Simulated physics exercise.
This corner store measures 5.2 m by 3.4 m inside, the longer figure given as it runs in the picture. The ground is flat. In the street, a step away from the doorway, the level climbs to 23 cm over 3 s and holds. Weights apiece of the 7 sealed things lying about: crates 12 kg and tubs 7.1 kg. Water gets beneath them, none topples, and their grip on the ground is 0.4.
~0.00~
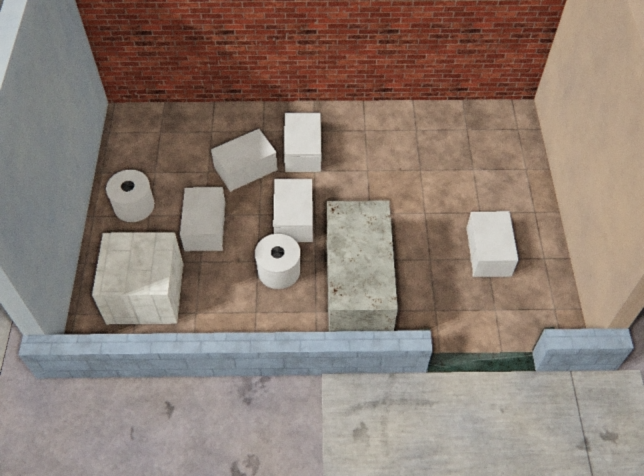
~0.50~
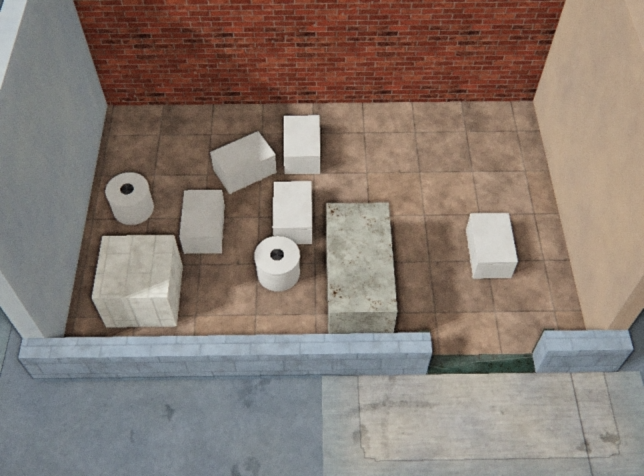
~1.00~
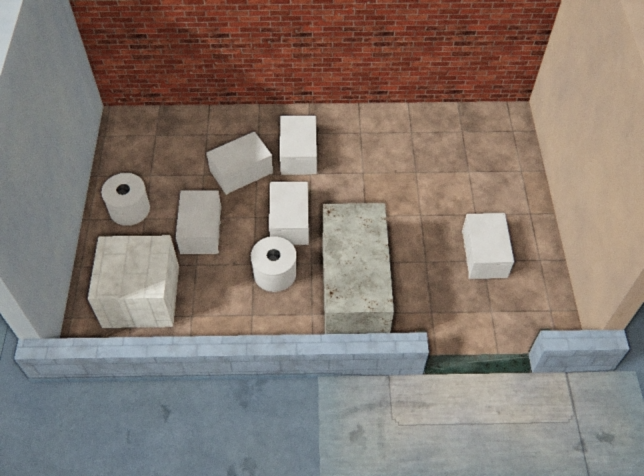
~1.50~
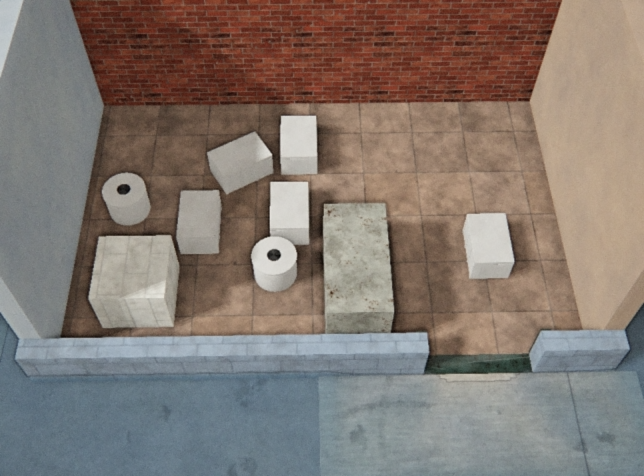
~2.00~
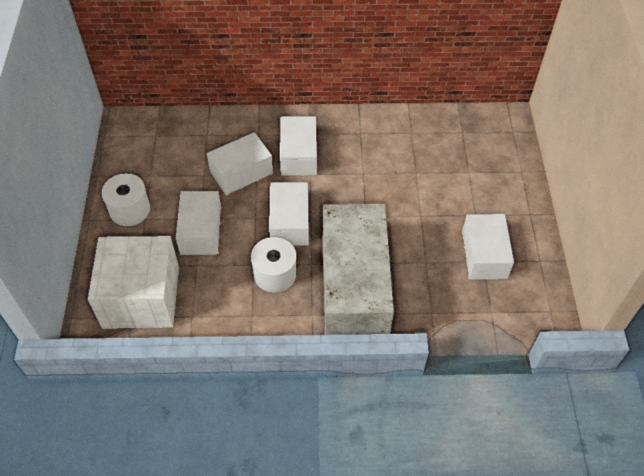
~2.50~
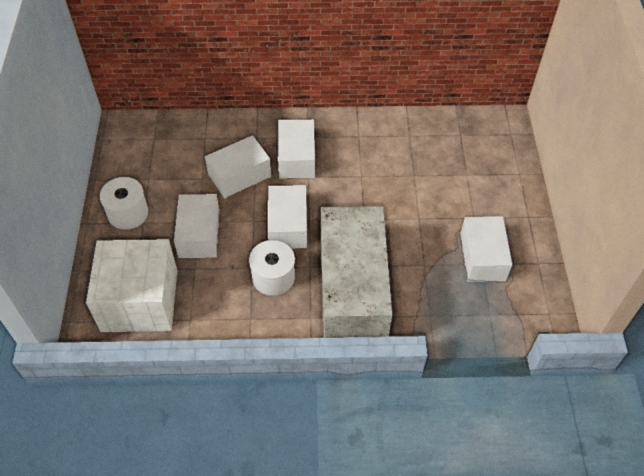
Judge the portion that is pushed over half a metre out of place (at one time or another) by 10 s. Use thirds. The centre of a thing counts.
Share: One to two thirds.
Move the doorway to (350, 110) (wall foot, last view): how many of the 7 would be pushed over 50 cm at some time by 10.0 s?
In that case 7 of them.
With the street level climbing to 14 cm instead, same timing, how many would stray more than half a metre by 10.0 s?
Then 1.
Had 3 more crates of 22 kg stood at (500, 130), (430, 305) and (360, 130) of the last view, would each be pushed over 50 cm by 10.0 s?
In turn: Past it, past it, over.
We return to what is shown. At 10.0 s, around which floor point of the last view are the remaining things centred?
Around (228, 216).
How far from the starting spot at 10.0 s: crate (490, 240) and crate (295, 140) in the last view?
In turn: 200 cm, 140 cm.
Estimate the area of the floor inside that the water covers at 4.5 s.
Roughly 8.0 m2.
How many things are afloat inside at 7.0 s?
I count 1.
After 3.5 s 0 of 7 are over 50 cm from their spots; 0 afloat.
After 4.5 s 1 of 7 are over 50 cm from their spots; 0 afloat.
After 7.0 s 1 of 7 are over 50 cm from their spots; 1 afloat.
After 10.0 s 4 of 7 are over 50 cm from their spots, and 4 have been at some point; 4 afloat.
